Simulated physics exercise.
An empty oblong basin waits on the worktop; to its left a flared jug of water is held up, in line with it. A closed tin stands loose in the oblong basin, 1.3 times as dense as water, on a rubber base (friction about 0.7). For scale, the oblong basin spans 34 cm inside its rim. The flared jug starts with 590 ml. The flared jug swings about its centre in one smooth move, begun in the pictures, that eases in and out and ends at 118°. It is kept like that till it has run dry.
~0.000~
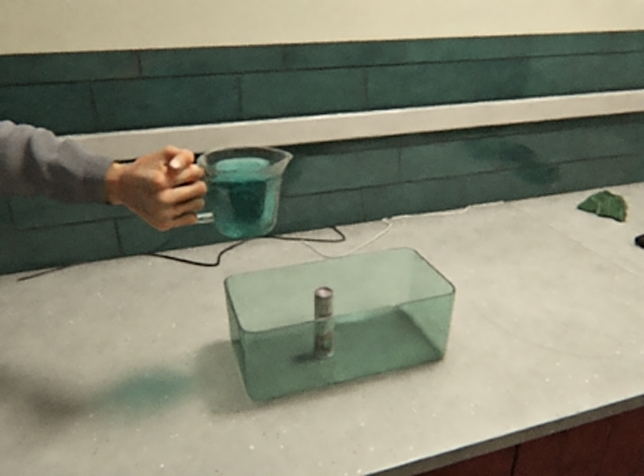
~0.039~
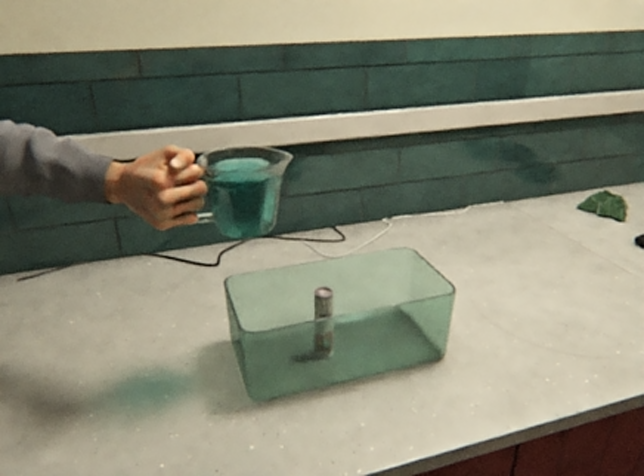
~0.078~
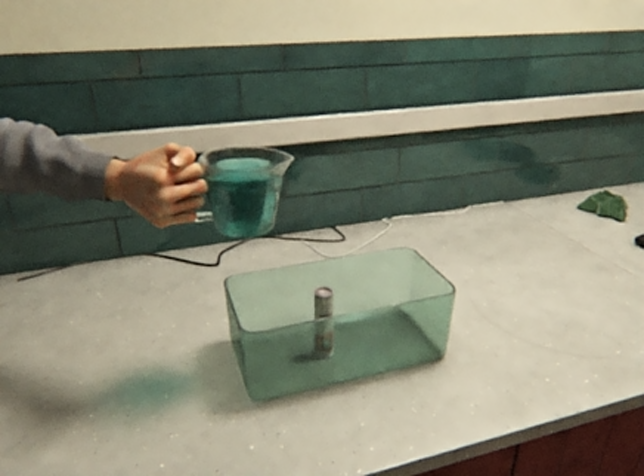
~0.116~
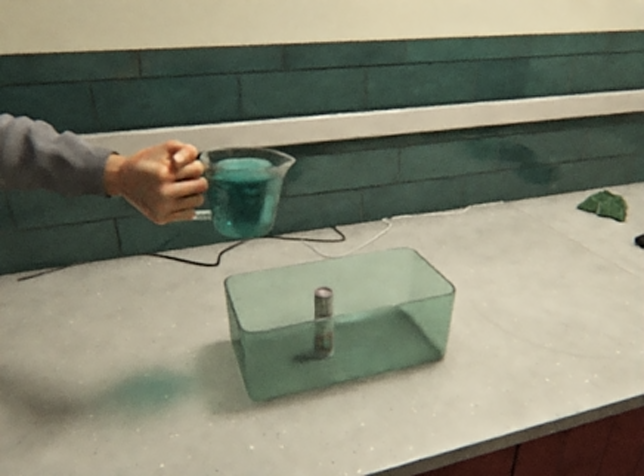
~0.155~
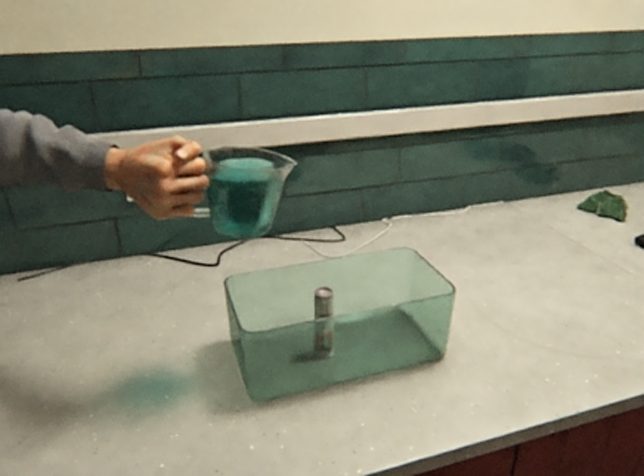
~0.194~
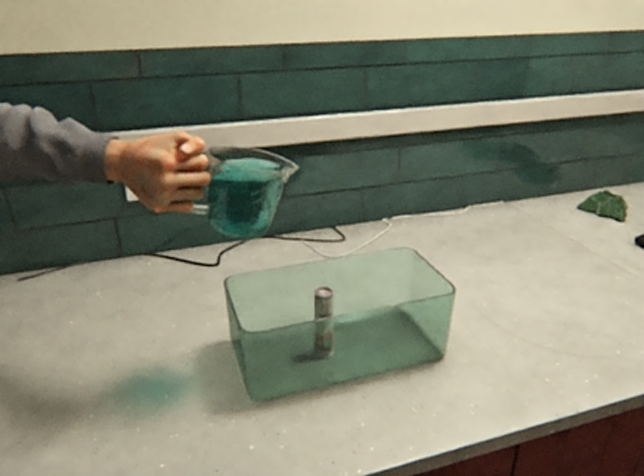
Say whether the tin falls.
It keeps standing.
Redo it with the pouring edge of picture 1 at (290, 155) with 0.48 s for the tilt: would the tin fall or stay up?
Then it topples.
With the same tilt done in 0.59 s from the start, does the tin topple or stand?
The tin topples.
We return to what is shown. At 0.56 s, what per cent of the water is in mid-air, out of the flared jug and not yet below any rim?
Near 32 in a hundred.
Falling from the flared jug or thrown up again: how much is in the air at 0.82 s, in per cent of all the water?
Near 14 in a hundred.
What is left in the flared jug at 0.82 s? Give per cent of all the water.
About 4 per cent.
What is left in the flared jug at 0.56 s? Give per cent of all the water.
About 58 per cent.
After 0.56 s the tilt is 80° and 58 per cent is still to pour; the tin stands where it began.
After 0.82 s the tilt is 116° and 4 per cent is still to pour; the tin stands where it began.
After 1.10 s the tilt is 118° and 0 per cent is still to pour; the tin stands where it began.
After 1.40 s the tilt is 118° and 0 per cent is still to pour; the tin stands where it began.
In the end the tin stands where it began.
